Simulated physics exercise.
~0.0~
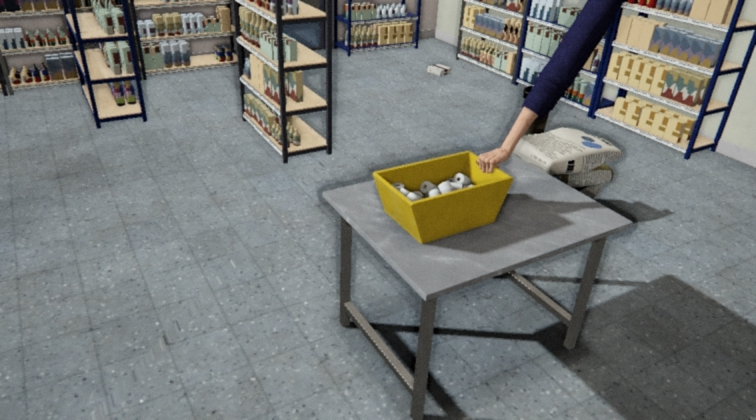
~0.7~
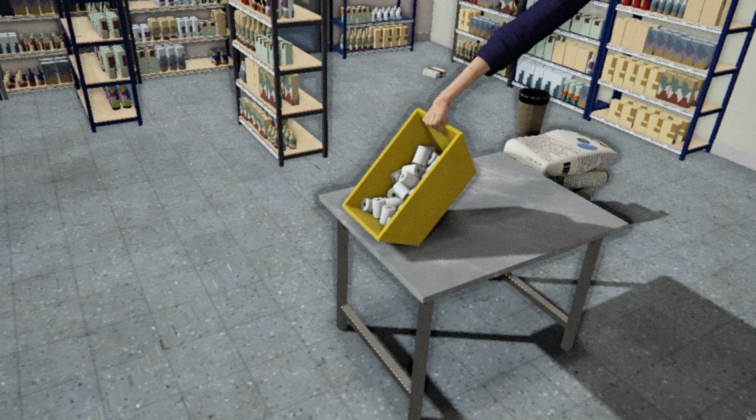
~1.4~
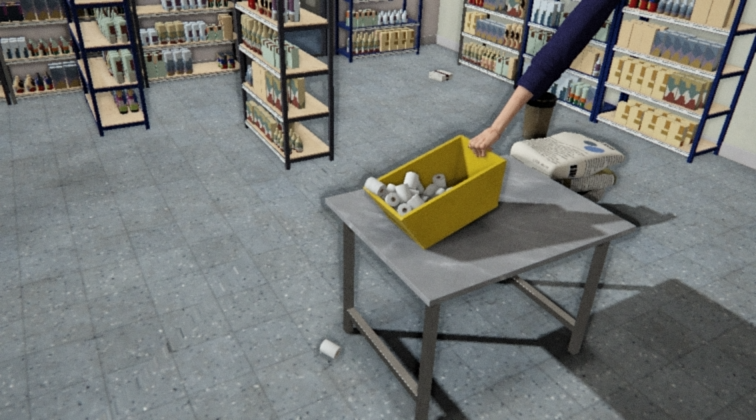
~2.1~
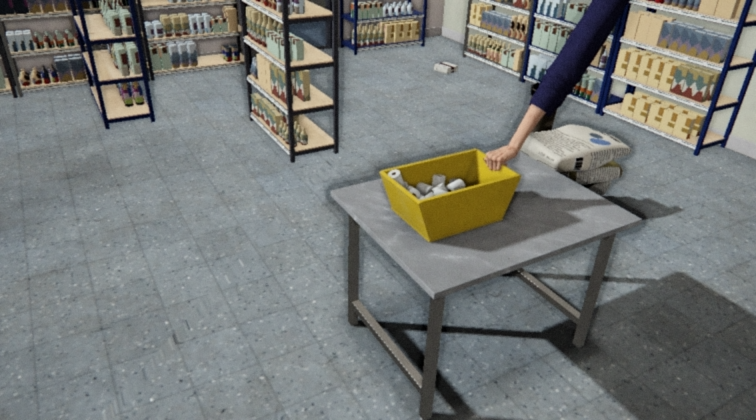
An arm in a dark blue sleeve reaches in from the upper right and grips the right end of a yellow crate of loose white paper rolls. The crate stands on a grey table, seen from above in a storeroom with a grey tiled floor, stocked shelves behind and pale sacks beyond the table. The hand raises that end until the crate leans steeply left and the rolls slide toward the low end. As it is lowered, one roll lies on the floor left of the table. Finally the crate sits flat again, still holding nearly all its rolls, the hand on its rim.
